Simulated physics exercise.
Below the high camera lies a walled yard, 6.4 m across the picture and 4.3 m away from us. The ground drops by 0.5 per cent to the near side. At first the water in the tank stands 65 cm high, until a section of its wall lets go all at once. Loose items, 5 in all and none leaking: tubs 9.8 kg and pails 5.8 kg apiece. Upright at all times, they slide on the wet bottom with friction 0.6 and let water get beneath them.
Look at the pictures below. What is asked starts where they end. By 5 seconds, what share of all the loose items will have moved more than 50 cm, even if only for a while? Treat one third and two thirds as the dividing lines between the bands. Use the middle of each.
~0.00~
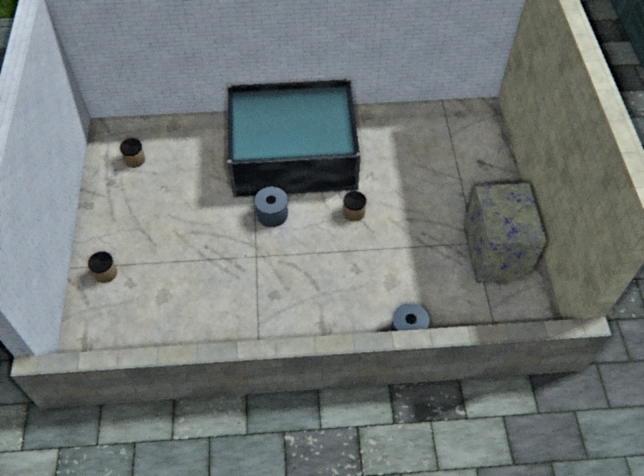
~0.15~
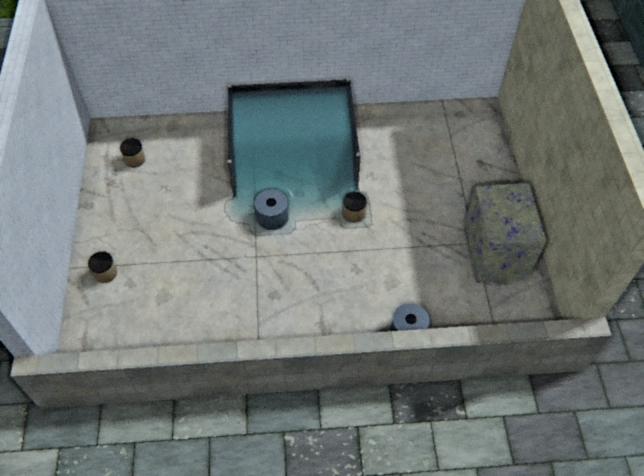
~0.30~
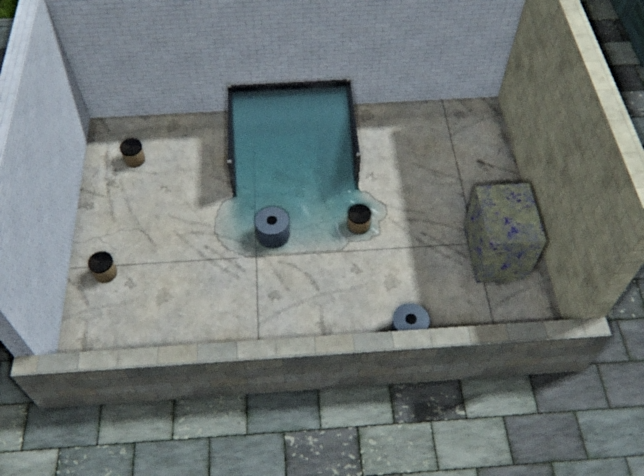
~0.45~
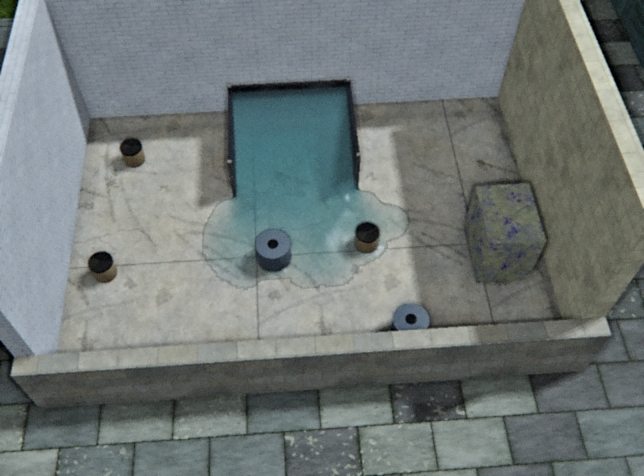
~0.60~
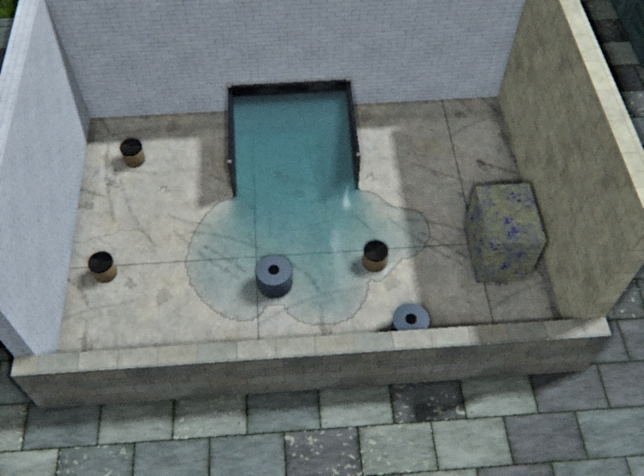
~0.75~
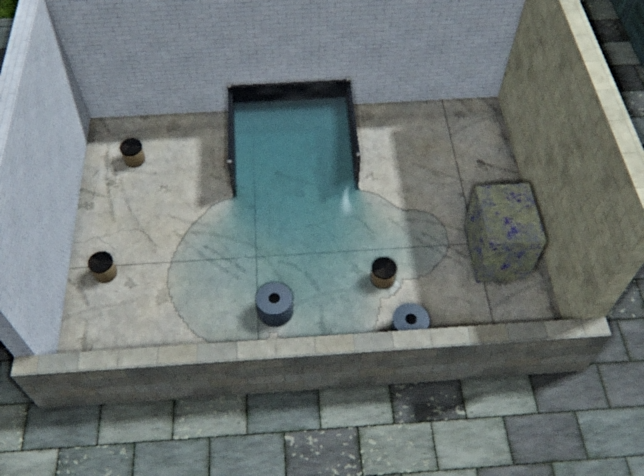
It does not fall below two thirds.
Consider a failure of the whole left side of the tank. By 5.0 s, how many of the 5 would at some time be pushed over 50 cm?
Then it comes to 3 of them.
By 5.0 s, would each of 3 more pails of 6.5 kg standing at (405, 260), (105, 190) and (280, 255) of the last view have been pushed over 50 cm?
Beyond it, beyond it, beyond it.
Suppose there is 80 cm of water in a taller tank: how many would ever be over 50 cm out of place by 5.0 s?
Result: 5.
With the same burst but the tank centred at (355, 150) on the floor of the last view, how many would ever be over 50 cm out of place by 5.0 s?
Then 3 of them would.
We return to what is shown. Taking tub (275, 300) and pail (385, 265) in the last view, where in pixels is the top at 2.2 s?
Estimated pixels: (206, 306) and (482, 300).
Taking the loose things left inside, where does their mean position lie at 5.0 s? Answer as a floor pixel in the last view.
Mean position approx. (279, 222).
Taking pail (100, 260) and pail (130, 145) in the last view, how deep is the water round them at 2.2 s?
1 and 0 cm.
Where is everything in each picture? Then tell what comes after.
A tub at (271, 200) rests on the ground; a pail at (355, 200) rests on the ground; 2.4 m2 under water; 0 of 5 have shifted, in the first frame.
A tub at (271, 202), on the bottom, 4 cm from its start; a pail at (355, 201) rests on the ground; water covers 3.2 m2; 0 of 5 have shifted, in the second frame.
A tub at (272, 221) rests on the ground, 37 cm from its start; a pail at (360, 213) rests on the ground, 23 cm from its start; water covers 4.3 m2; 2 of 5 have shifted, in the third frame.
A tub at (273, 244) rests on the ground, 74 cm from its start; a pail at (368, 232), on the bottom, 55 cm from its start; 5.7 m2 under water; 2 of 5 have shifted, in the fourth frame.
A tub at (274, 270) rests on the ground, 113 cm from its start; a pail at (376, 250), on the bottom, 86 cm from its start; water covers 7.4 m2; 2 of 5 have shifted, in the fifth frame.
A tub at (274, 298), on the bottom, 154 cm from its start; a pail at (384, 267), on the bottom, 114 cm from its start; 9.3 m2 under water; 2 of 5 have shifted, in the sixth frame.
After 1.1 s 2 of 5 are over 50 cm from their spots; 1 afloat.
After 2.2 s 3 of 5 are over 50 cm from their spots; 3 afloat.
After 3.5 s 4 of 5 are over 50 cm from their spots; 2 afloat.
After 5.0 s 5 of 5 are over 50 cm from their spots, and 5 have been at some point; 2 afloat.
